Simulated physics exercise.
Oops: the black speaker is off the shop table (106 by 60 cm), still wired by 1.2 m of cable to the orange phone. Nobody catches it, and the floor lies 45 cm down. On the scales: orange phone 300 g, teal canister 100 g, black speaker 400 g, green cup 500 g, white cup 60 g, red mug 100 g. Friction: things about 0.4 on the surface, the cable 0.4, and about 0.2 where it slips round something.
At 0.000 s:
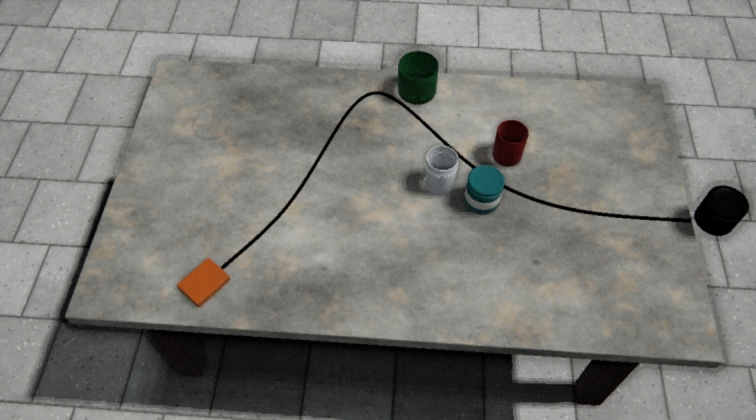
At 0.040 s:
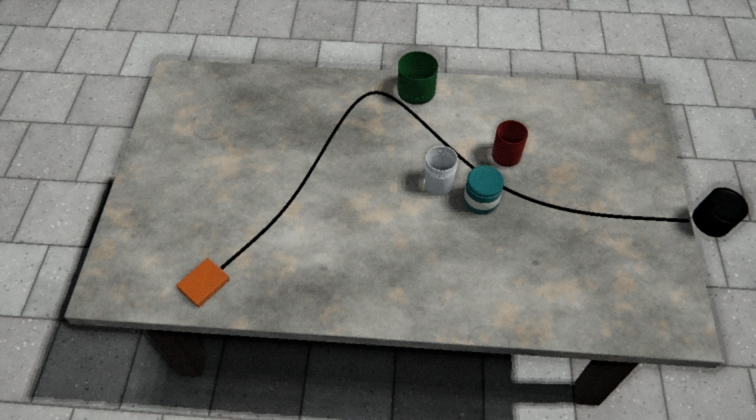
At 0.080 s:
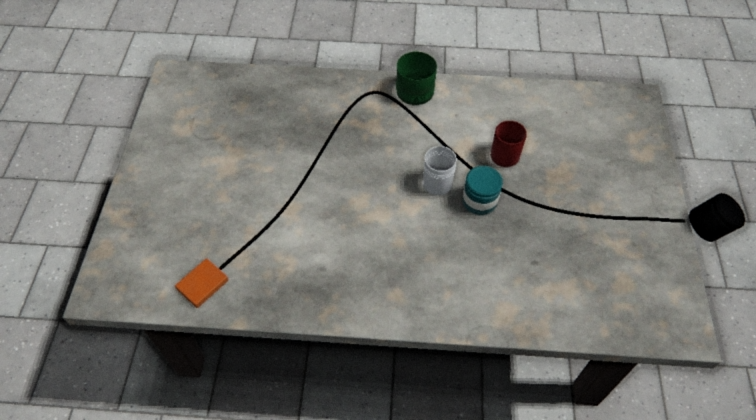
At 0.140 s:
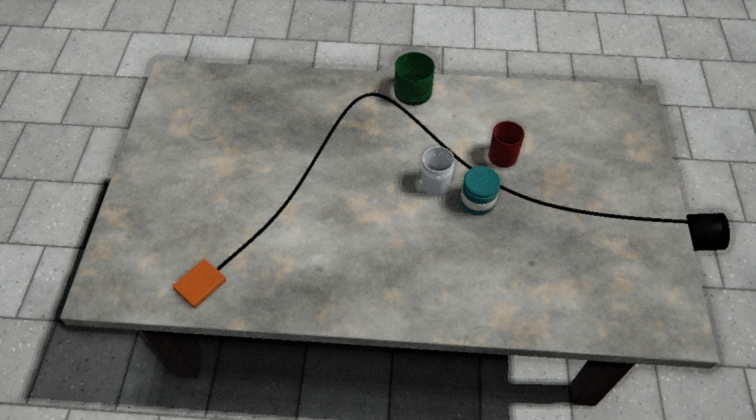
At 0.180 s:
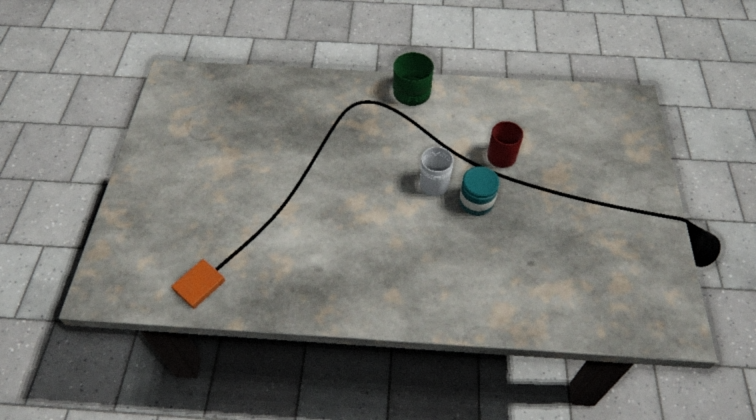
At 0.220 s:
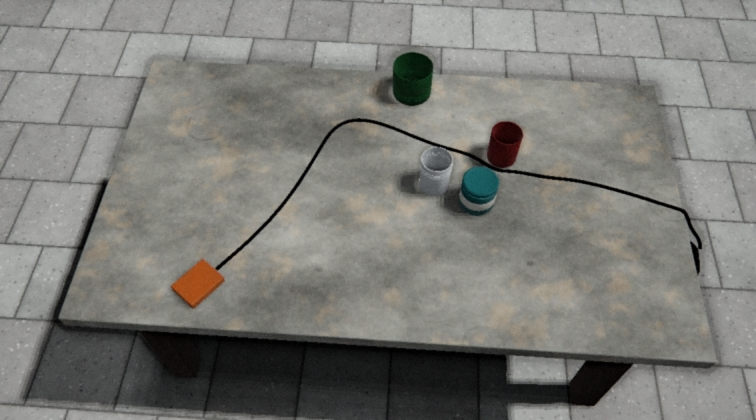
A black cylindrical object wired to an orange block tilts and drops past the table's right edge, pulling the slack cable straighter between the cups and canister, while the block and the containers stay almost still.
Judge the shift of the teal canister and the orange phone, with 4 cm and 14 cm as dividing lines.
In order: The teal canister slides into the middle band; the orange phone shifts a middling way.
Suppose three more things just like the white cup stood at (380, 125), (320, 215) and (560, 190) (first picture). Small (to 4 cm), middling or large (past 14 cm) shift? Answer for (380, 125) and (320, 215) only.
In that order: Large, large.
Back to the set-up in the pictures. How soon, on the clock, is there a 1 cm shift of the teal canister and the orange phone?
About: Teal canister 0.38 s, orange phone 0.36 s.
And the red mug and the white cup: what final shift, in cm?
About: Red mug 0 cm, white cup off the top.
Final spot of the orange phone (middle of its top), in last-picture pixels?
At about (255, 265).
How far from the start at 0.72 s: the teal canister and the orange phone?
About: Teal canister 8 cm, orange phone 10 cm.
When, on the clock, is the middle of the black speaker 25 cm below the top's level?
About: 0.28 s.
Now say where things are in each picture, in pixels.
Shows, teal canister (486, 179); orange phone (203, 280); cable runs through (627, 217) (415, 115) (334, 133) (275, 220), in the first frame.
Shows, black speaker (728, 203); cable runs through (625, 217) (414, 114) (275, 220), in the second frame.
Shows, black speaker (717, 218); cable runs through (621, 218) (412, 114) (273, 220), in the third frame.
Shows, black speaker (706, 232); cable runs through (625, 217) (412, 116) (271, 221), in the fourth frame.
Shows, black speaker (695, 245); cable runs through (646, 213) (418, 125) (270, 221), in the fifth frame.
Shows, teal canister (481, 180); orange phone (197, 281); cable runs through (683, 211) (560, 179) (330, 134) (269, 220), in the sixth frame.
After 0.5 s, the cable's tail end at (264, 273); orange phone 7 cm off its start, teal canister 6 cm off its start, white cup on its side, 20 cm off its start.
After 0.7 s, the cable's tail end at (278, 271); orange phone 10 cm off its start, teal canister 9 cm off its start, white cup on its side, 36 cm off its start.
After 1.0 s, the cable's tail end at (278, 271); orange phone 10 cm off its start at (255, 265), teal canister 9 cm off its start at (503, 219), white cup over the edge.
After 1.2 s, the cable's tail end at (278, 271); orange phone 10 cm off its start, teal canister 9 cm off its start, white cup over the edge.
After 2.4 s, the cable's tail end at (278, 271); orange phone 10 cm off its start at (255, 265), teal canister 9 cm off its start at (503, 219), white cup over the edge, black speaker over the edge.
